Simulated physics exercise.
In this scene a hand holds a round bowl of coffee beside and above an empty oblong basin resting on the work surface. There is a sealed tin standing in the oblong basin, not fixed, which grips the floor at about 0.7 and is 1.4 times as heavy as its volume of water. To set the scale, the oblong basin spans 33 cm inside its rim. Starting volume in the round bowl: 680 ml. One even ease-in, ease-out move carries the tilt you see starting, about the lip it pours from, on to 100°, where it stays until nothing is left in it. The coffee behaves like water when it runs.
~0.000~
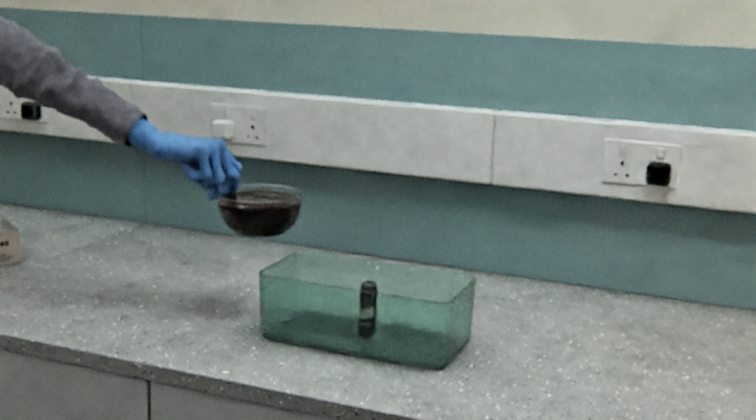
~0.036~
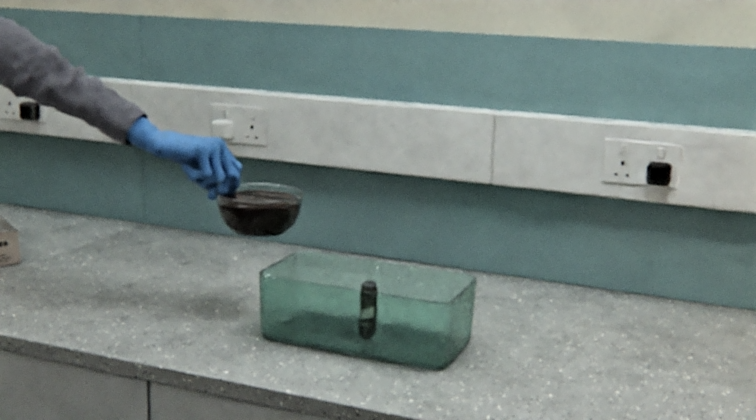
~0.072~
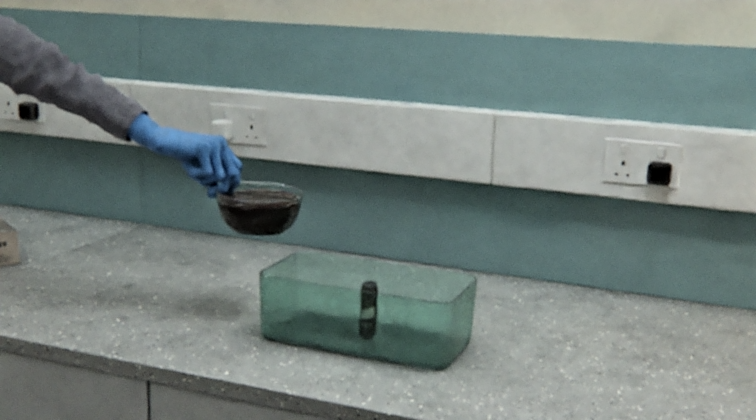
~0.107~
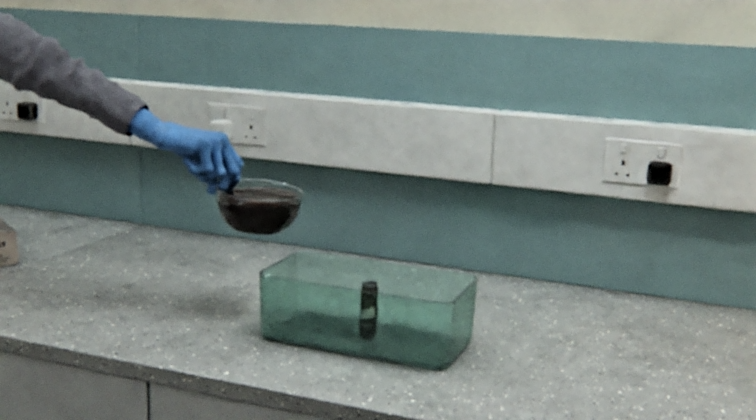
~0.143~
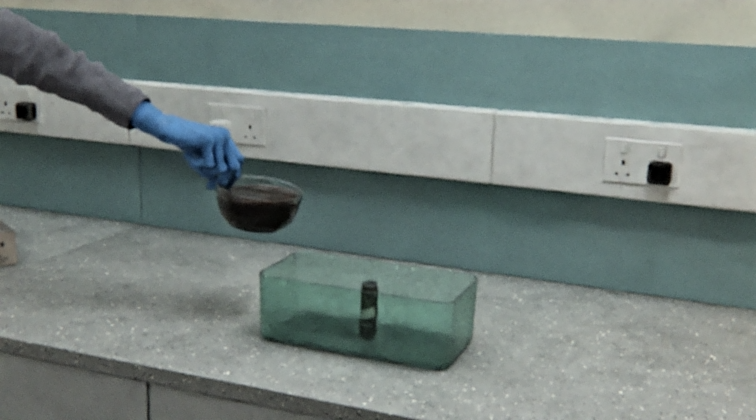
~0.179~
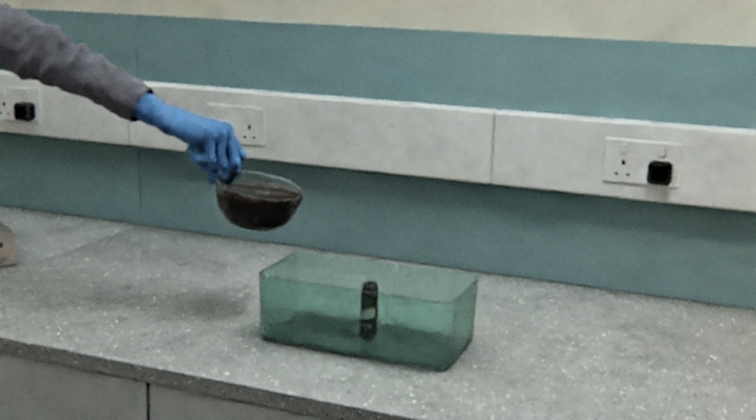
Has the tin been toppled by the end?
It will come down.
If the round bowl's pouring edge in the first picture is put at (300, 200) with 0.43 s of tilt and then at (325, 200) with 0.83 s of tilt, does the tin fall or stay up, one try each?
First it tips over; then it stays on its base.
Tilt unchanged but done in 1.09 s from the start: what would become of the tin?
It stays steady, then.
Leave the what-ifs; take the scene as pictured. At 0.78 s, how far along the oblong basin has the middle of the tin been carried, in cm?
Near 1 cm of travel.
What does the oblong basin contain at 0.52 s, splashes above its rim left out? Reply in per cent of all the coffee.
Near 8 in a hundred.
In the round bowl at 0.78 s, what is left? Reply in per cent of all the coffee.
I'd say some 3 per cent remains.
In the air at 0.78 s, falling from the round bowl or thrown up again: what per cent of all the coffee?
Near 16 in a hundred.
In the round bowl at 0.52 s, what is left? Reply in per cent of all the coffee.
I reckon about 50 in a hundred is still held.
After 0.52 s the tilt is 70° and 50 per cent is still to pour; the tin stands where it began.
After 0.78 s the tilt is 99° and 3 per cent is still to pour; the tin leans 12°.
After 1.04 s the tilt is 100° and 0 per cent is still to pour; the tin lies on its side.
After 1.33 s the tilt is 100° and 0 per cent is still to pour; the tin lies on its side.
In the end the tin lies on its side.
